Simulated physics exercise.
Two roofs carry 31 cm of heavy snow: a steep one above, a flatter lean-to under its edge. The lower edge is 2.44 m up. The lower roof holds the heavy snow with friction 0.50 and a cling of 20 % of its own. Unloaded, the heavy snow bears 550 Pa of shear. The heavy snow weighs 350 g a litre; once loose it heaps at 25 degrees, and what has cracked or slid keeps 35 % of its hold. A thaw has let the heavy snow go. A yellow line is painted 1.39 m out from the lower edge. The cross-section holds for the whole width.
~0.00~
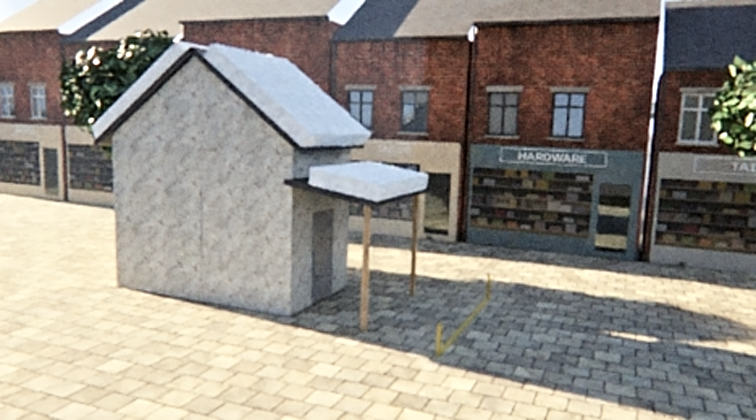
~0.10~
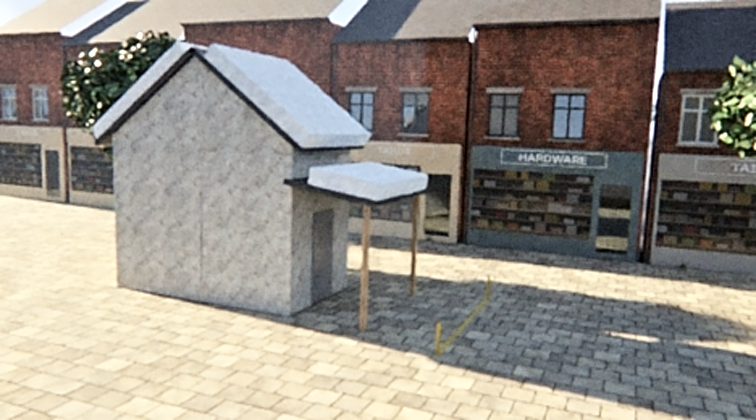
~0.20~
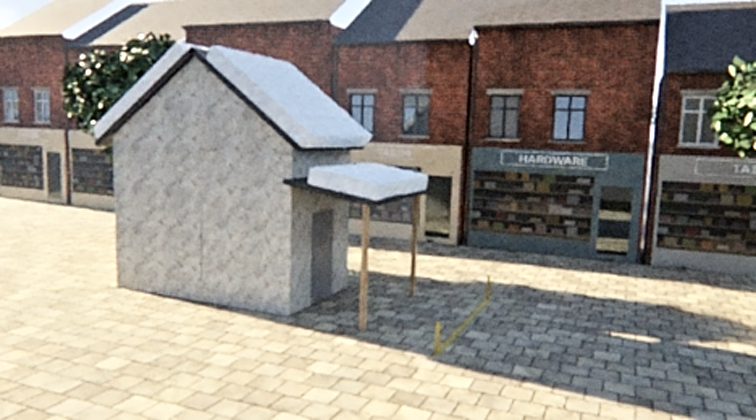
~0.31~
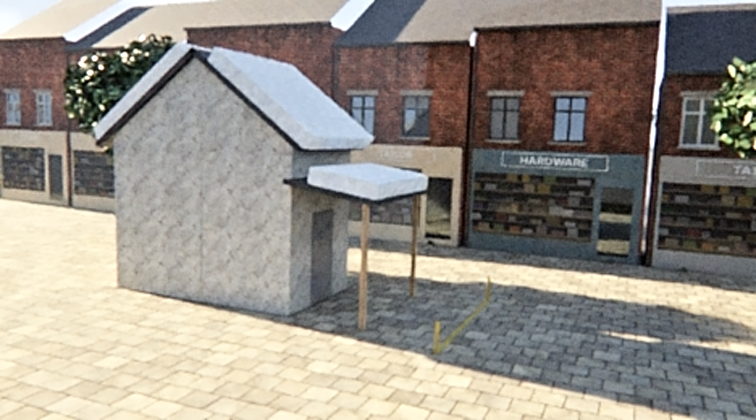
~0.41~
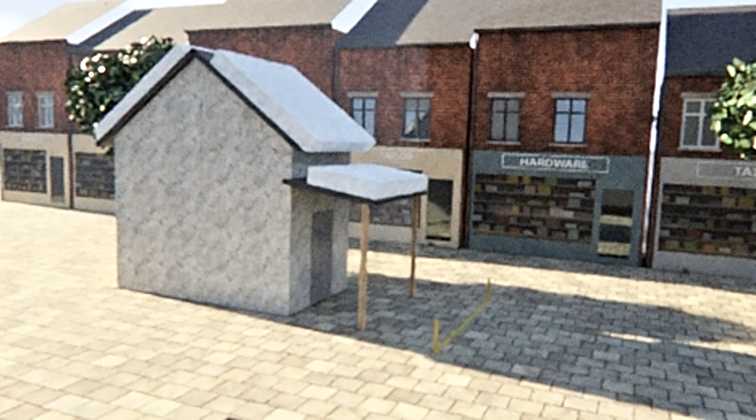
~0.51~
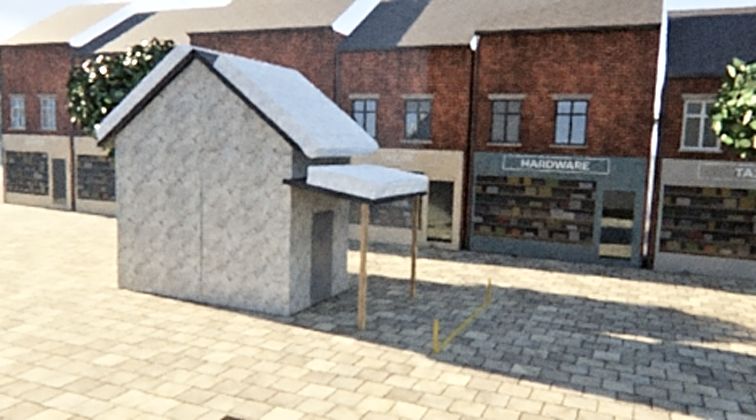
In a paved square lined with brick shops, a thick layer of snow on a small grey building's steep roof slid slowly and slightly to the right, its edge creeping out over the snow-covered lean-to.
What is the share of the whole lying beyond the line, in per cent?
The share of the whole lying beyond the line is near 3 %.
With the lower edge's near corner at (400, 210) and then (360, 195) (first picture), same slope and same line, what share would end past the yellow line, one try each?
In that order: 0 %, 12 %.
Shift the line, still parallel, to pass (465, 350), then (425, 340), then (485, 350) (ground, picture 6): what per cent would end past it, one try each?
In that order: 1 %, 8 %, 0 %.
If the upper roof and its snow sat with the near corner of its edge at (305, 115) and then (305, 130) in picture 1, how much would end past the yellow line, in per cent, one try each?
In turn about 35 %, 20 %.
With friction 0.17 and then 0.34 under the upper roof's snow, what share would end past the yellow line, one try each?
In turn about 25 %, 10 %.
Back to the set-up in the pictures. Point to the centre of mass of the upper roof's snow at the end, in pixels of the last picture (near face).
At about (356, 222).
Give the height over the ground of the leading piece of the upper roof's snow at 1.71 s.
Roughly 2.8 m.
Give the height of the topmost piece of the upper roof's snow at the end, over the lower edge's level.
About 1.1 m.
After 1.06 s, none is below the lower edge and 0 % is past the line.
After 1.71 s, none is below the lower edge and 0 % is past the line.
After 2.35 s, 15 % is below the lower edge and 0 % is past the line.
After 3.00 s, 26 % is below the lower edge and 2 % is past the line.
After 5.30 s, 34 % is below the lower edge and 3 % is past the line.
